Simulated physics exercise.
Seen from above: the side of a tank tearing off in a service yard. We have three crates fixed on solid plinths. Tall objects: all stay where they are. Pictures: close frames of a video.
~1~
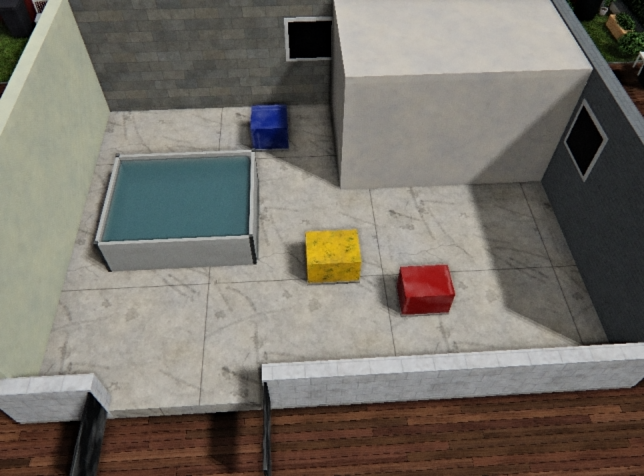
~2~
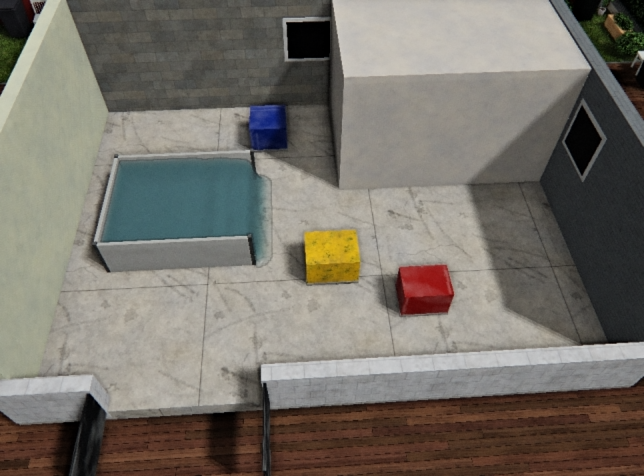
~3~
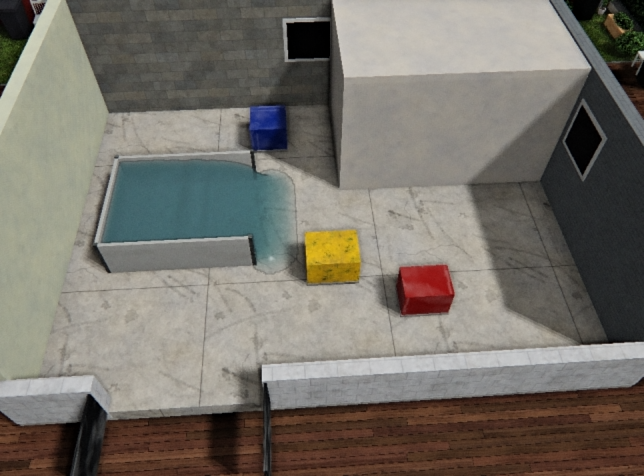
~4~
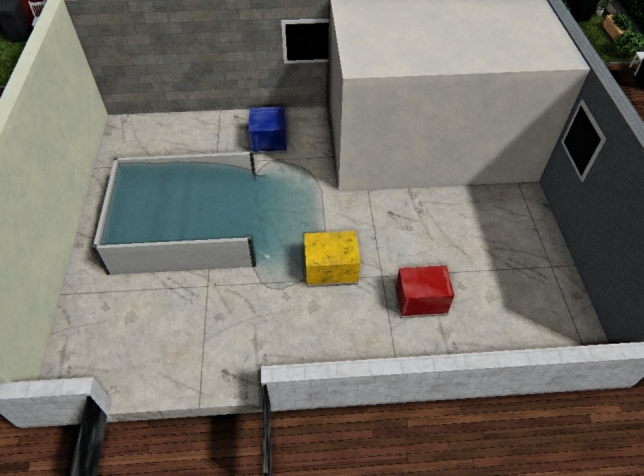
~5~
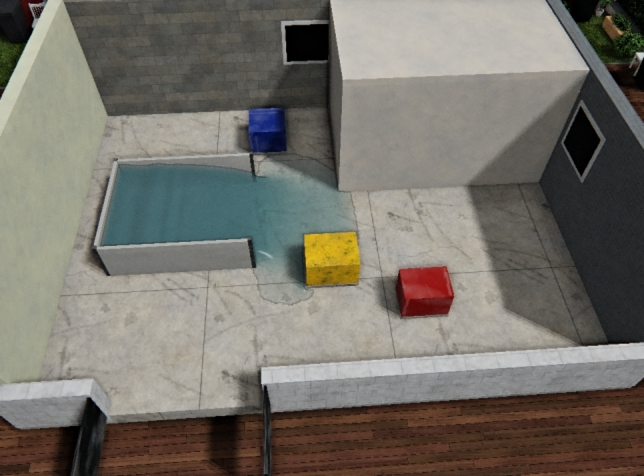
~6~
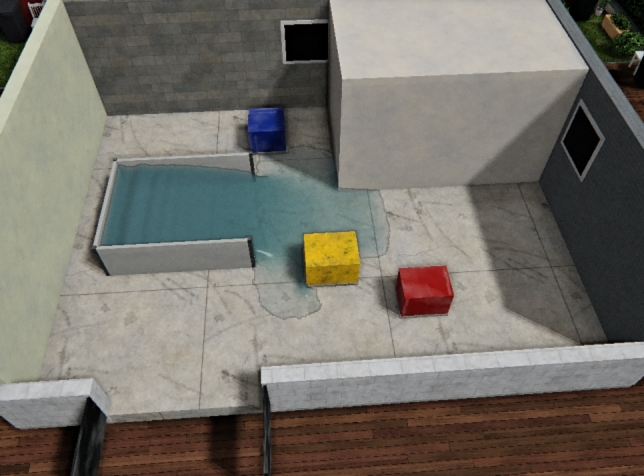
Water pours from the tank's open right side and spreads across the paving around a yellow block.
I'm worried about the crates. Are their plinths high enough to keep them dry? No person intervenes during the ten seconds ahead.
One by one: Blue crate: Doused, yellow crate: Doused, red crate: Doused.
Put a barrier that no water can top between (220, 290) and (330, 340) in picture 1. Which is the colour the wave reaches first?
My answer: The crate marked yellow.
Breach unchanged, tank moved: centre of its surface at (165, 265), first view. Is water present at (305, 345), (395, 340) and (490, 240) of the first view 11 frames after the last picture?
Results in order - swamped, swamped, swamped.
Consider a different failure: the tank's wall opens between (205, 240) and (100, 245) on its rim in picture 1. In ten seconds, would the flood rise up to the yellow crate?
Then: The yellow crate is safe.
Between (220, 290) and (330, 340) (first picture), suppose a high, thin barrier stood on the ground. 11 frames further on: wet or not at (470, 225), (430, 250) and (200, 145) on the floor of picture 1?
Outcome by spot, in order - watered, watered, unwatered.
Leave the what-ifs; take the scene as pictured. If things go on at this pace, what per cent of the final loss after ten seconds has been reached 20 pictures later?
Roughly 25 percent.
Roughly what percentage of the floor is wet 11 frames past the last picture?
Near 45 in a hundred.
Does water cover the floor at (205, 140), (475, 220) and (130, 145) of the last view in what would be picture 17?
Result by point, in sequence: Unwetted, then waterlogged, then unwetted.
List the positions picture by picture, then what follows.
The first picture shows the water tank at (181, 197) is whole and still.
In the second picture, the front is at (261, 178), out from the gap at (252, 209).
In the third picture, water pours out at (252, 212) and has run to (277, 174).
In the fourth picture, the front is at (300, 170), out from the gap at (252, 214).
In the fifth picture, the front is at a hidden place, out from the gap at (252, 215).
In the sixth picture, water pours out at (252, 216) and has run to (385, 233).
A moment on, water covers 30 % of the floor; the blue crate water round its plinth, the yellow crate water round its plinth, the red crate not reached.
Next, water covers 45 % of the floor; the blue crate water round its plinth, the yellow crate water round its plinth, the red crate water round its plinth.
Then, water covers 60 % of the floor; the blue crate water round its plinth, the yellow crate water round its plinth, the red crate water round its plinth.
Later, water covers 80 % of the floor; the blue crate water round its plinth, the yellow crate water round its plinth, the red crate water round its plinth.
In the end, water covers 100 % of the floor; the blue crate was topped, the yellow crate was topped, the red crate was topped.
